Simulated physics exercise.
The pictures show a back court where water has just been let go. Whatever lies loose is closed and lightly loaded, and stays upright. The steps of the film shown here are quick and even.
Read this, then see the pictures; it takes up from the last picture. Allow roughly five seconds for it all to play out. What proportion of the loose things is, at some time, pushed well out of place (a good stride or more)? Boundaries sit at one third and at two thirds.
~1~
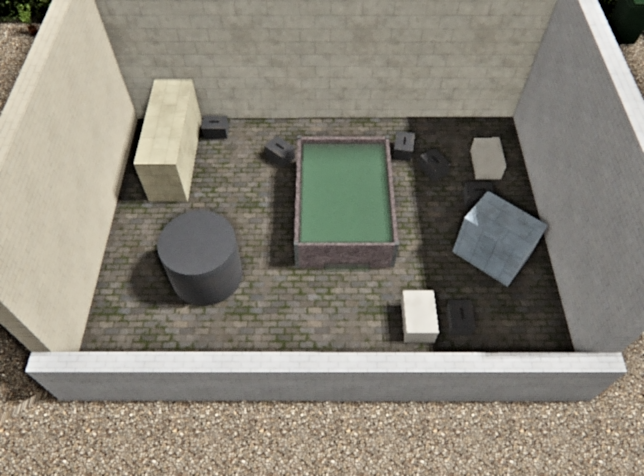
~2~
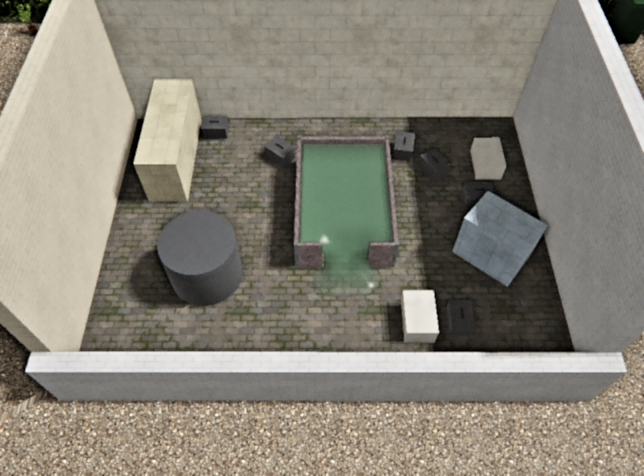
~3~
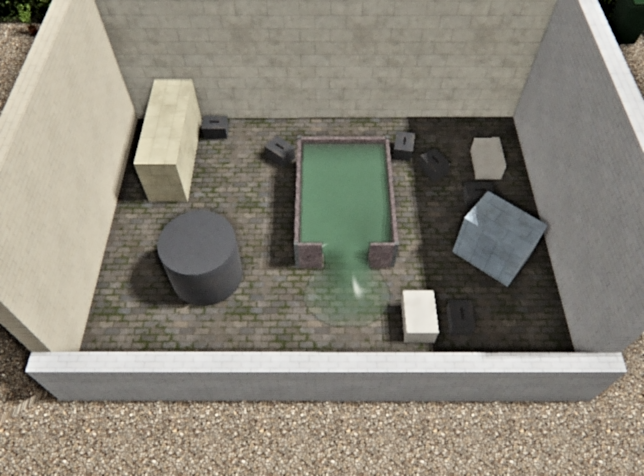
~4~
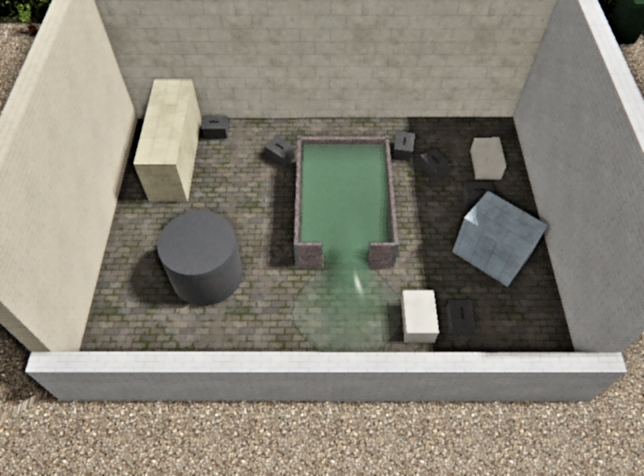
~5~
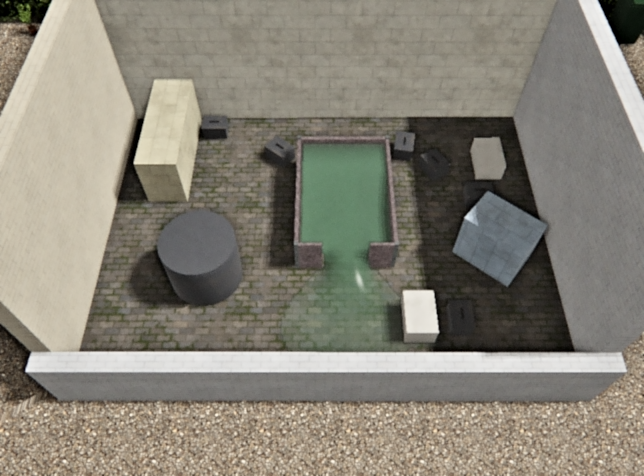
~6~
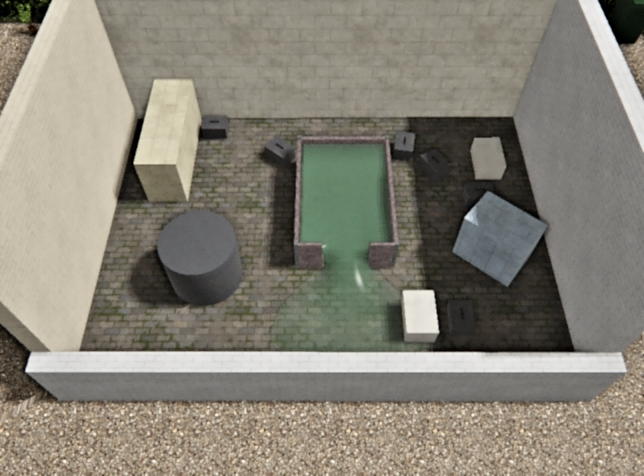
The part that gets shoved well aside falls short of a third.
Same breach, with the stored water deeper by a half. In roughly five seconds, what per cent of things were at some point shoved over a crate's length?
Roughly 20 per cent of them.
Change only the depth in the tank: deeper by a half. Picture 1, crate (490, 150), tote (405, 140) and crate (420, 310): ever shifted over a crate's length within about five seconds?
Taking each in turn, the answer is came up short, came up short, did it.
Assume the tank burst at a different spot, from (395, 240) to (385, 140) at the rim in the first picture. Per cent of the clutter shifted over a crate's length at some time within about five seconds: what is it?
Estimate: Close to 90 in a hundred.
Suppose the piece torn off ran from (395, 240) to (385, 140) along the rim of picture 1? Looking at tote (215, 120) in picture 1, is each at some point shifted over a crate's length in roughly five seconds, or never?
For that one: It fell short.
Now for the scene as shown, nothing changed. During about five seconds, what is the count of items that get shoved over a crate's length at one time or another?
The figure is 0.
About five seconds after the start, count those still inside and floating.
The answer is 0.
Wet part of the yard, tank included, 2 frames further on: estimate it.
Estimate: Close to 20 in a hundred.
A moment on, 0 of 8 are well off their spots; 0 afloat.
Next, 0 of 8 are well off their spots; 0 afloat.
Later, 0 of 8 are well off their spots; 0 afloat.
In the end, 0 of 8 are well off their spots, and 0 have been at some point; 0 afloat.
